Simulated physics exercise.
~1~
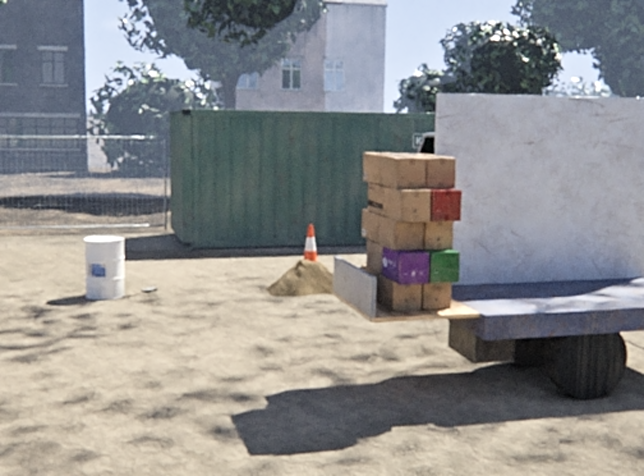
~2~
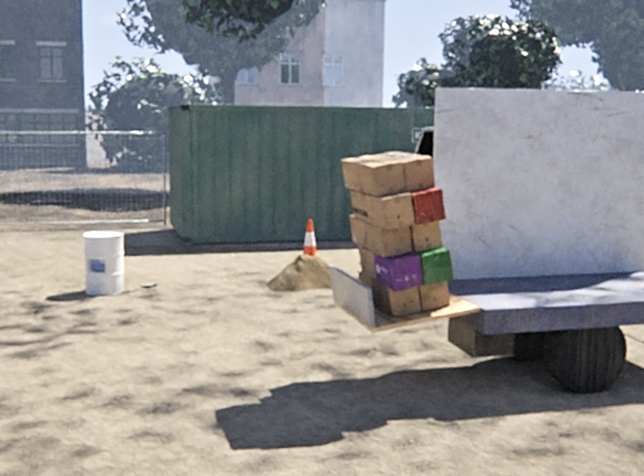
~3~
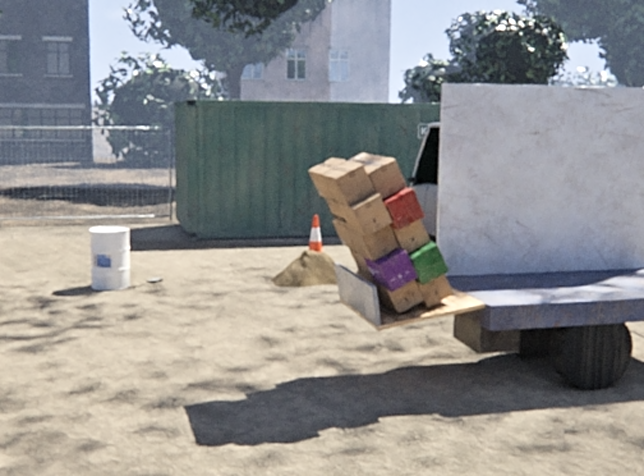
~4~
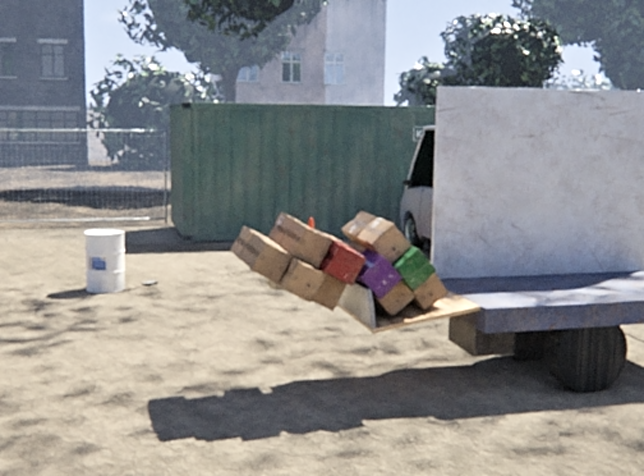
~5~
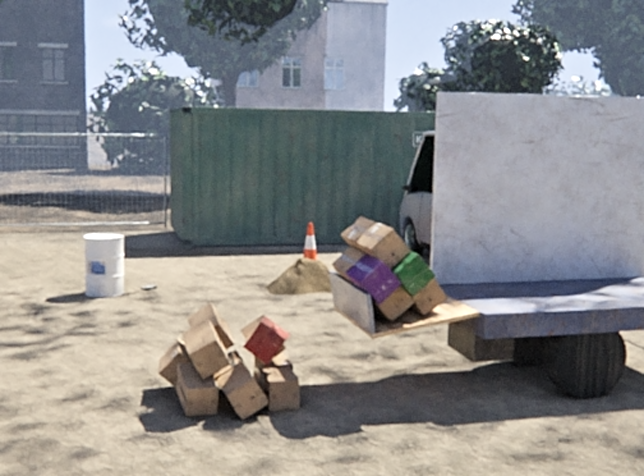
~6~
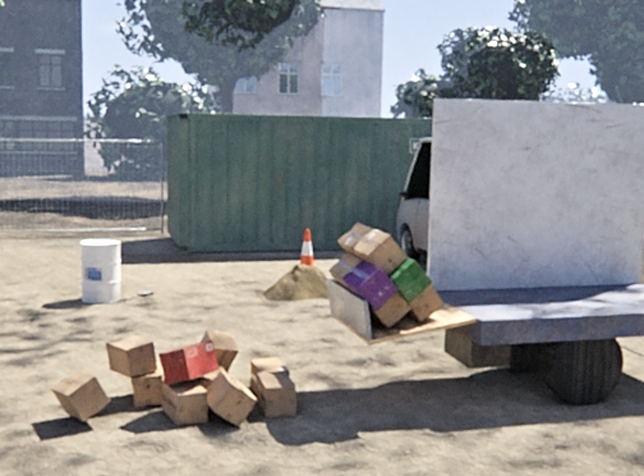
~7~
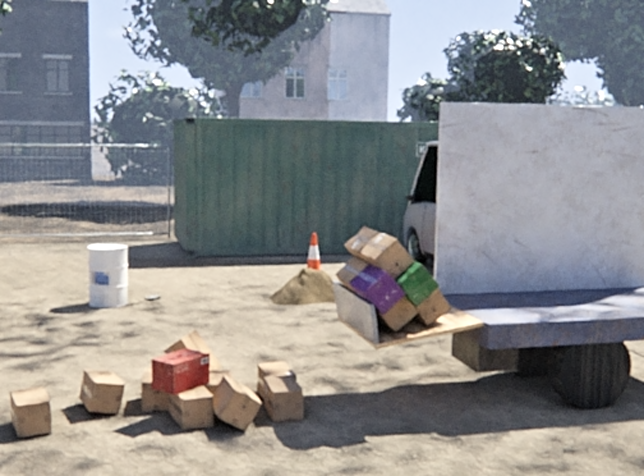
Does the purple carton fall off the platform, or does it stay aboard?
The purple carton stays aboard, lying tilted among the other cartons left on the sloping platform.
